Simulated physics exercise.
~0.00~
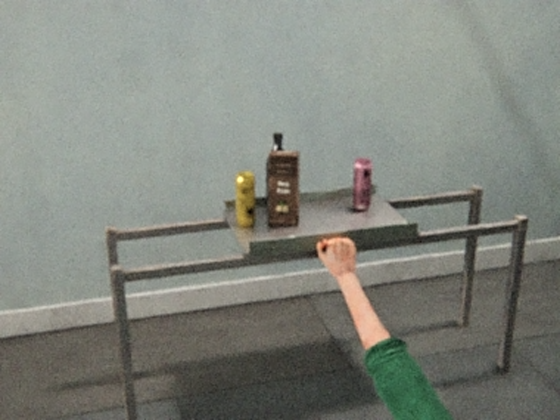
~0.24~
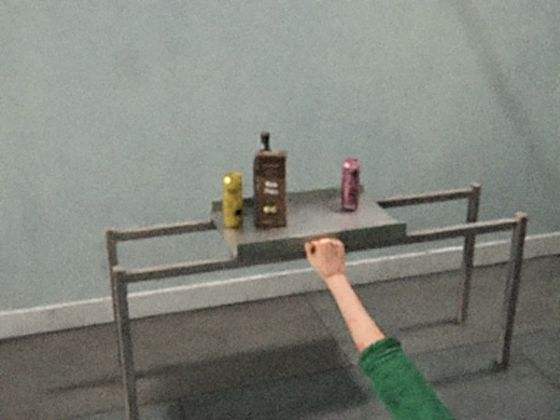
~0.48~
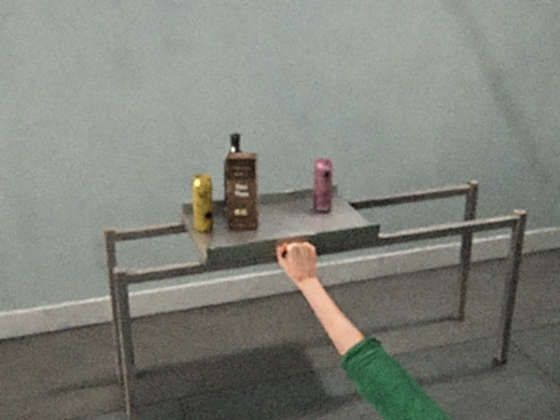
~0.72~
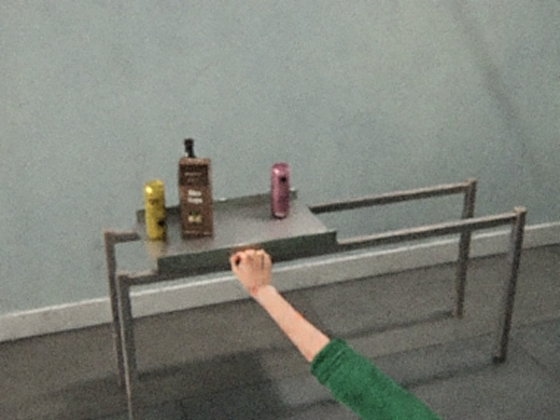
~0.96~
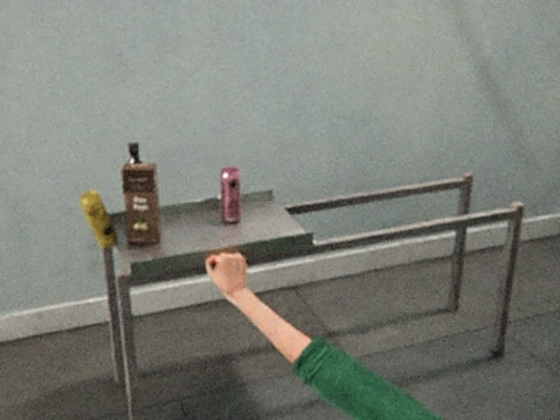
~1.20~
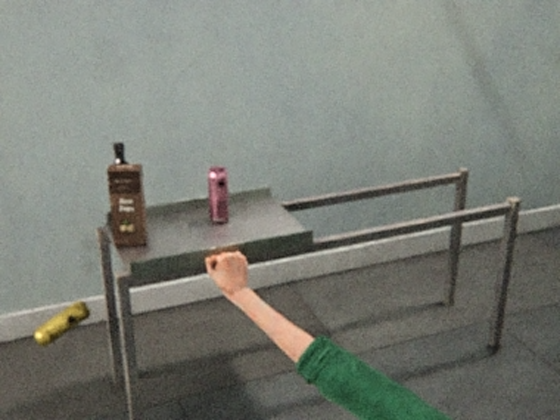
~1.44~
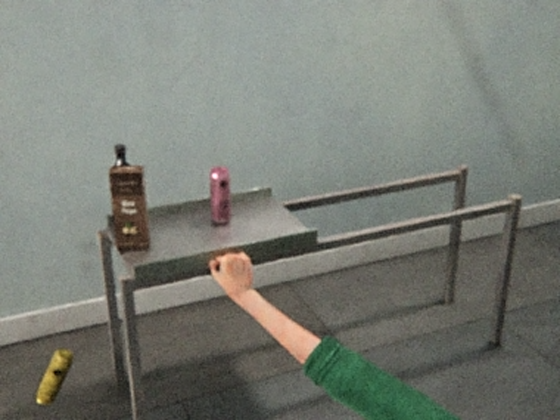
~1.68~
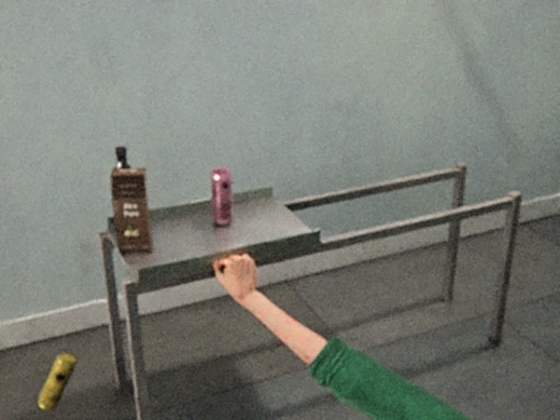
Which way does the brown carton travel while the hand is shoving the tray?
The brown carton travels to the left, carried along on the tray and staying upright.
